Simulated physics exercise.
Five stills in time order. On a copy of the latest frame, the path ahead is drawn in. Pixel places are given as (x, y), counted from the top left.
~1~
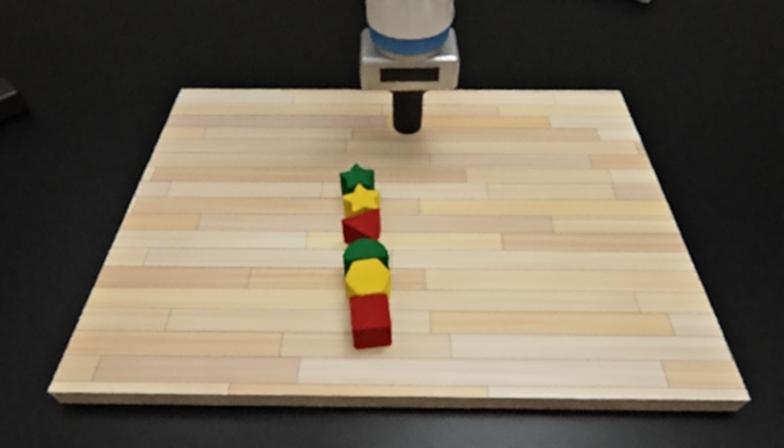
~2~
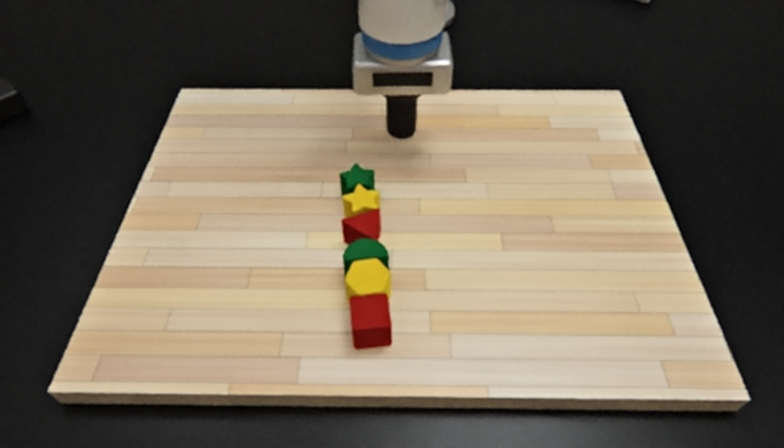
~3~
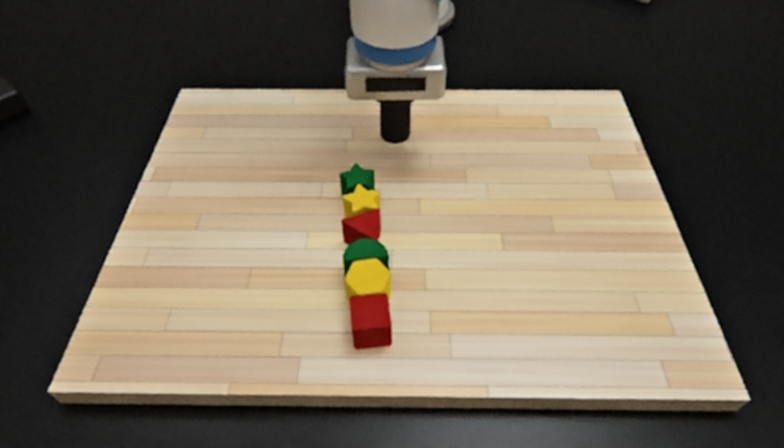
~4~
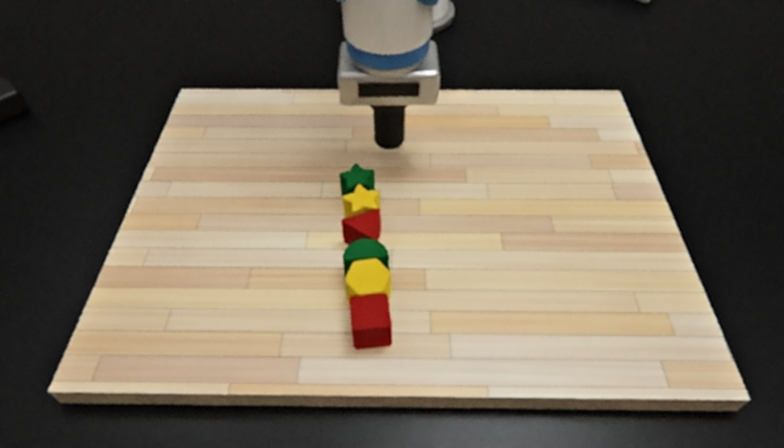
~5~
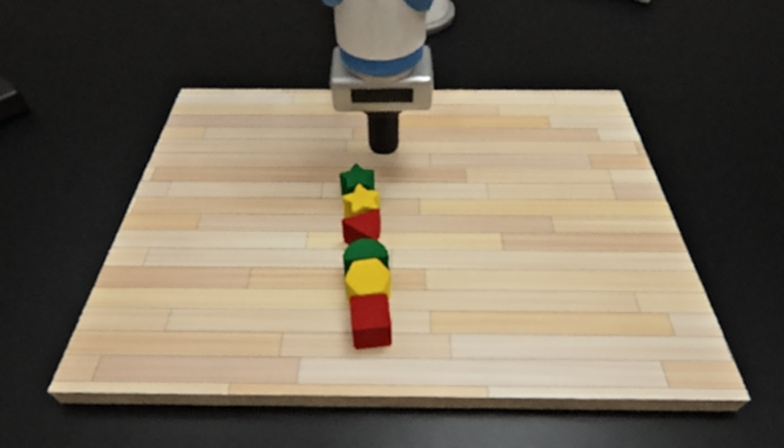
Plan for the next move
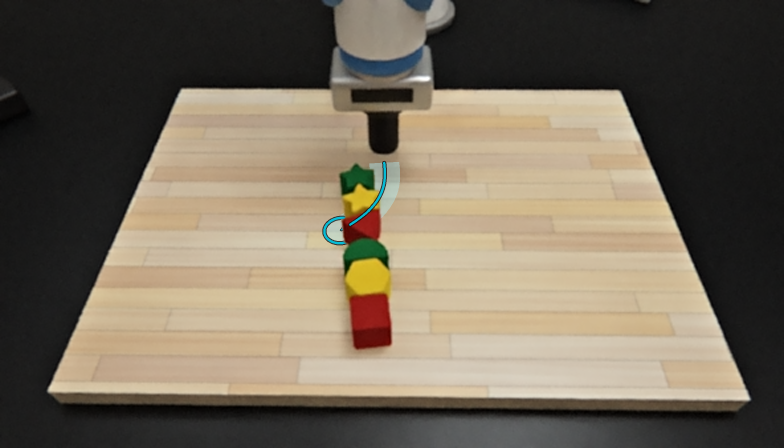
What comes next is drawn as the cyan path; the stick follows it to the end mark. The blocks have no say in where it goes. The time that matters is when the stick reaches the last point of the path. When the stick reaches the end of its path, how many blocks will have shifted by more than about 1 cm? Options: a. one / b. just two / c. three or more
My pick is b.
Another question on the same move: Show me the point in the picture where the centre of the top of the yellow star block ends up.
It should be at about (315, 226).
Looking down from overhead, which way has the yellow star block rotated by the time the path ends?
Looking down, it rotates anti-clockwise.
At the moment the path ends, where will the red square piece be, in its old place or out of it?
The red square piece will stay where it stands.
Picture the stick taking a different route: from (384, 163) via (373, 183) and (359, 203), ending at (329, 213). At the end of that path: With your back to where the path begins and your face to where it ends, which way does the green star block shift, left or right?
It slides rightward.
The line goes from (384, 163) over (383, 187) and (369, 211) to (341, 230).
What follows on the original path. One third of the way, stick (383, 170); green star block (355, 177), turned 10° clockwise.
Two thirds of the way, stick (367, 195); green star block (339, 184), turned 75° clockwise; yellow star block (343, 207), turned 70° anticlockwise; red three-sided block (365, 224).
At the end, stick (339, 214); green star block (326, 188), turned 125° clockwise; yellow star block (315, 226), turned 55° anticlockwise; red three-sided block (365, 225), turned 15° anticlockwise; green D-shaped block unmoved; red square piece unmoved.
